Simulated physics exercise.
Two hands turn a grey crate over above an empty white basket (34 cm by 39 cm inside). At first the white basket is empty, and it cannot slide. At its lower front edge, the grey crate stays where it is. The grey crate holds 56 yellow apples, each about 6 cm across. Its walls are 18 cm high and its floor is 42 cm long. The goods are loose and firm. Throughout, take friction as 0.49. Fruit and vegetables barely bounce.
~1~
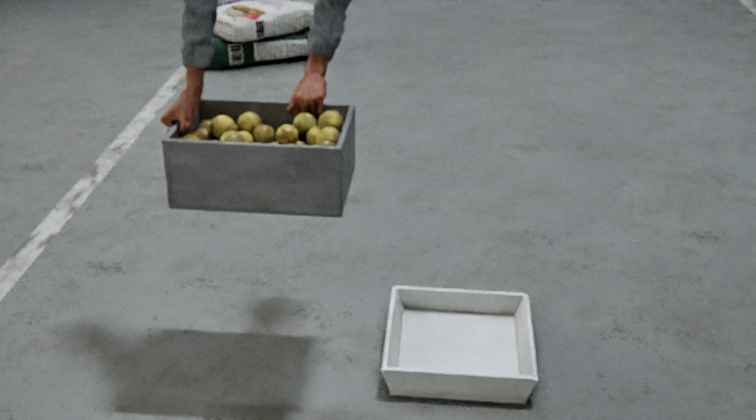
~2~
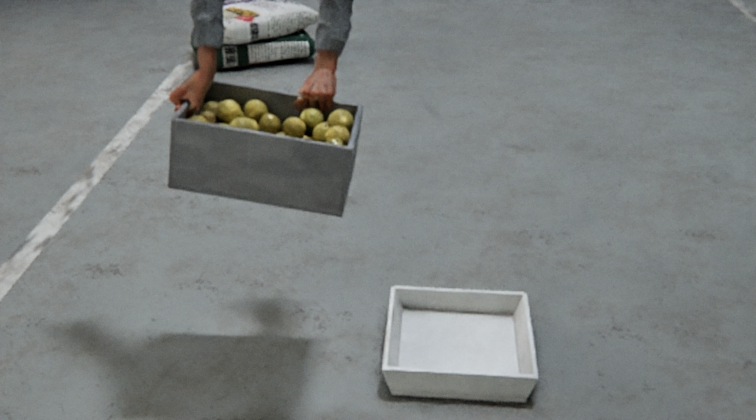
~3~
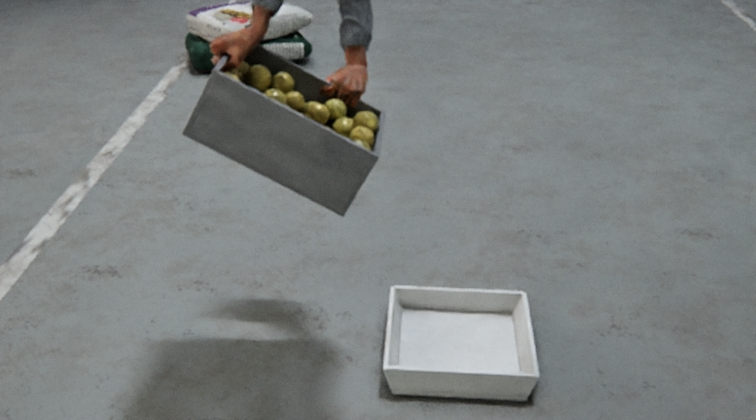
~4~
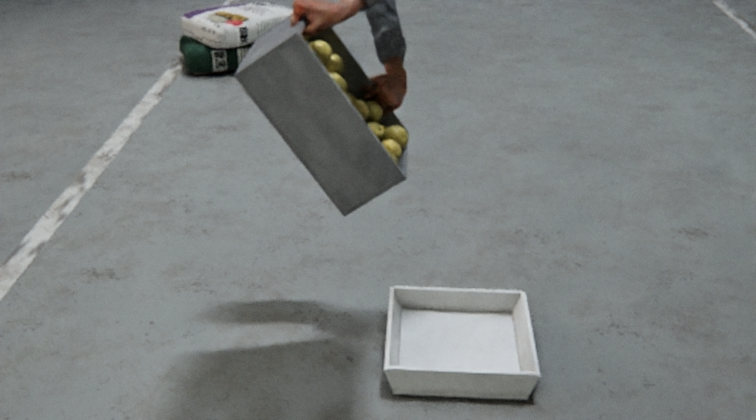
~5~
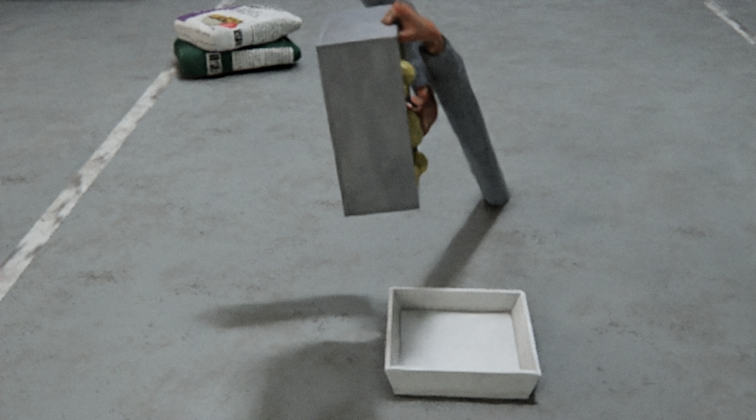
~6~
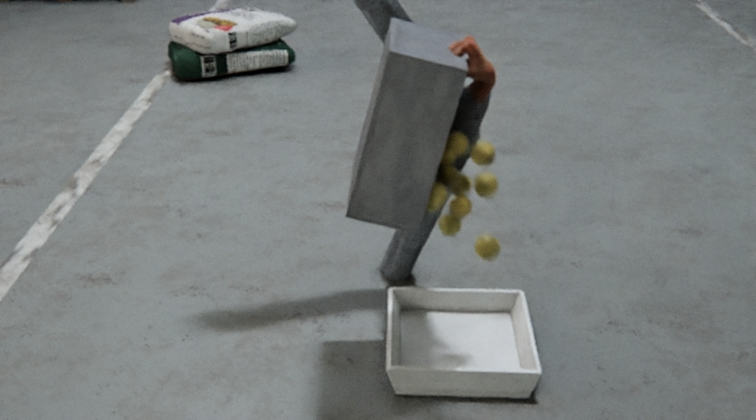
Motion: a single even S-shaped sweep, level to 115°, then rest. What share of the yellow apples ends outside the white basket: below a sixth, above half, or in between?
Outside the white basket: One sixth up to one half.
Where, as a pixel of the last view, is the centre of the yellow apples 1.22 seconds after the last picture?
Somewhere near (491, 341) in pixels.
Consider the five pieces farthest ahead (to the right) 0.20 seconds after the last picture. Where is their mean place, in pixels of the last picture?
Mean place: Roughly (542, 322).
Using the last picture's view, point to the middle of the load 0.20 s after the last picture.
At roughly (461, 227).
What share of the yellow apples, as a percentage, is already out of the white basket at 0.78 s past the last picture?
Share: About 30 %.
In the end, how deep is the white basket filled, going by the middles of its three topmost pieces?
8 cm, more or less.
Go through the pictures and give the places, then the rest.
In the first picture (each is followed by its nearest rim corner in this view), grey crate, (336, 147); white basket, (533, 378); 0° from level; none out.
Grey crate, (347, 147); 8° from level, in the second picture.
Grey crate, (374, 154); 28° from level, in the third picture.
Grey crate, (403, 174); 54° from level, in the fourth picture.
Grey crate, (419, 203); 81° from level, in the fifth picture.
Grey crate, (420, 229); white basket, (537, 371); 103° from level; 11 out, the lowest apple at (450, 224), in the sixth picture.
Then, 0.20 s after the last picture, tilt 115°; 14 still in the grey crate, 6 in the white basket, 3 outside the white basket and 33 in the air.
Then, 0.44 s after the last picture, tilt 115°; 1 still in the grey crate, 27 in the white basket, 11 outside the white basket and 17 in the air.
Then, 0.78 s after the last picture, tilt 115°; 38 in the white basket, 16 outside the white basket and 2 in the air.
Outcome (1.22 s after the last picture), 38 in the white basket and 18 outside the white basket. Asked share, 18 of 56, 32 per cent.
